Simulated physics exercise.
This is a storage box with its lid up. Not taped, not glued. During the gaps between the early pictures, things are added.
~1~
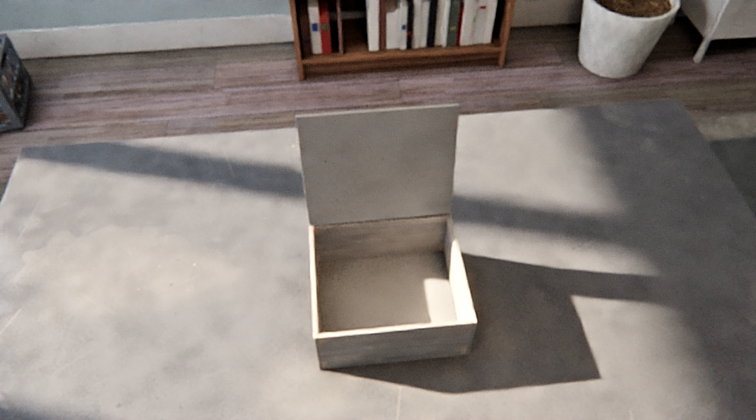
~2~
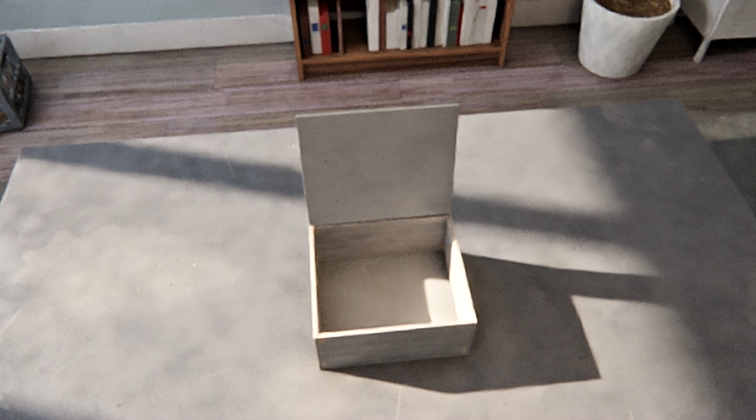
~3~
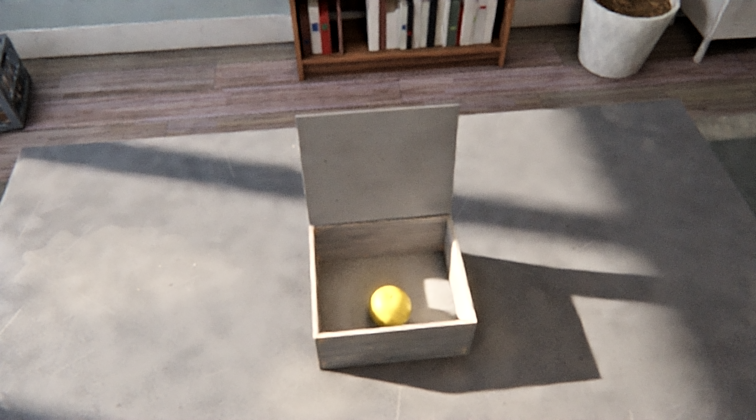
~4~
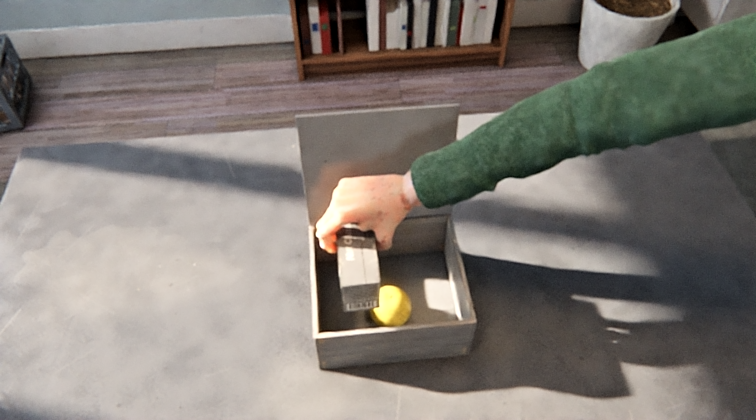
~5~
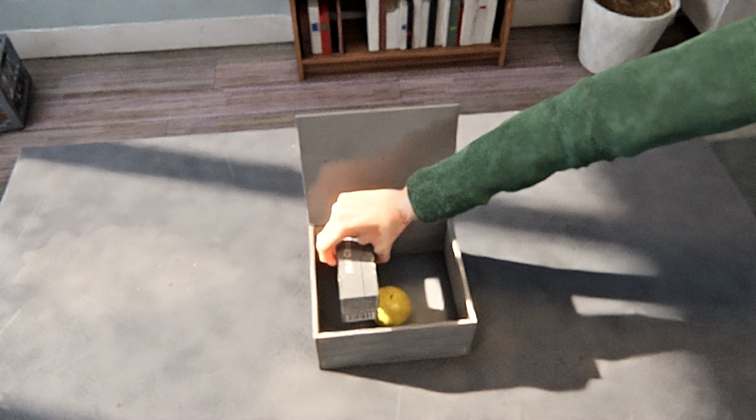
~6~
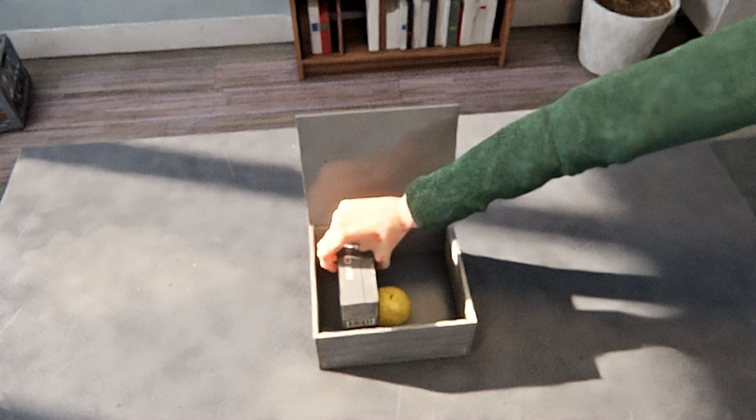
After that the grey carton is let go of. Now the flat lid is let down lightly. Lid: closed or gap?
Closed.
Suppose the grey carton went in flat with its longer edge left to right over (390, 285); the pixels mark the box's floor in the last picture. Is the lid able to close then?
The lid goes all the way down.
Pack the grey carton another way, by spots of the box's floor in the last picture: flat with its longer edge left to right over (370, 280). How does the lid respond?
The lid settles shut this time.
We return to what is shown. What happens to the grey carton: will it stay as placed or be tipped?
After all that, it keeps its set angle.
Then, 0.90 s later than the last frame, lid starting down; grey carton moved a little near (352, 297); yellow apple moved a little.
Then, 1.60 s later than the last frame, lid 57° above the rim; grey carton moved a little near (352, 297); yellow apple moved about its own width.
Then, 1.90 s later than the last frame, lid 22° above the rim; grey carton moved a little near (352, 297); yellow apple moved about its own width.
When it is over, lid shut; moved from the start, yellow apple and grey carton. End places, in pixels of the last picture, grey carton near (352, 297).
